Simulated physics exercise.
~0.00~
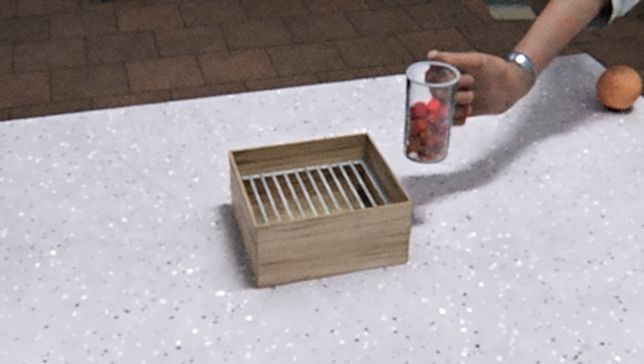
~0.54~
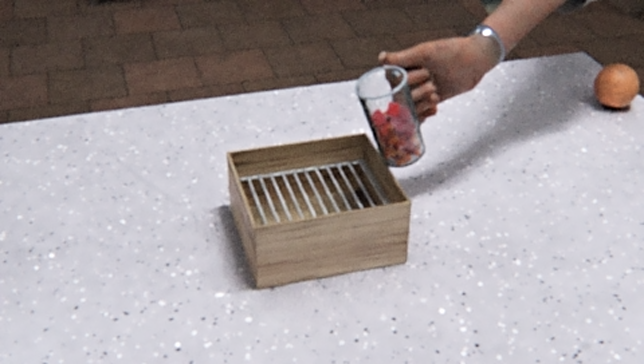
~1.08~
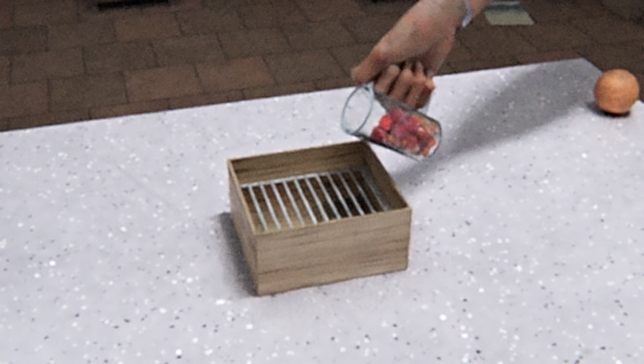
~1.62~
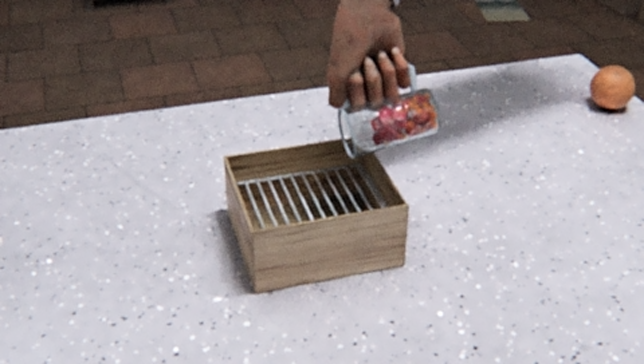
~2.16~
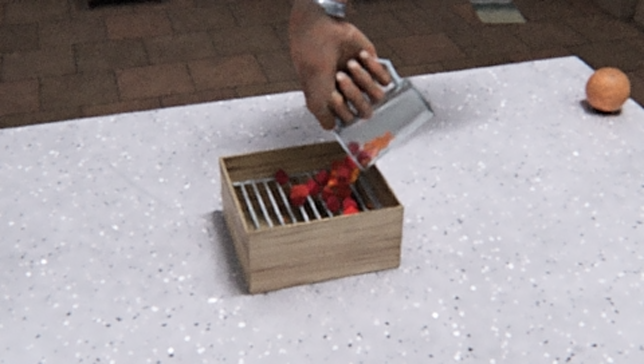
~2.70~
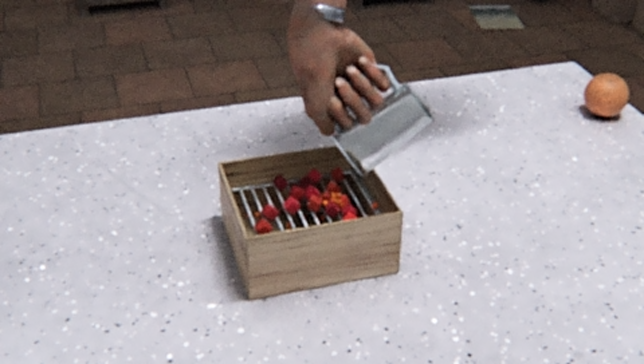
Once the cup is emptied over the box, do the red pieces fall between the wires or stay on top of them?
The red pieces stay on top of the wires, lying scattered across the rack inside the box.
Hand tipping and emptying a cup of red and orange pieces into a wooden box, red ones resting on its wire rack.
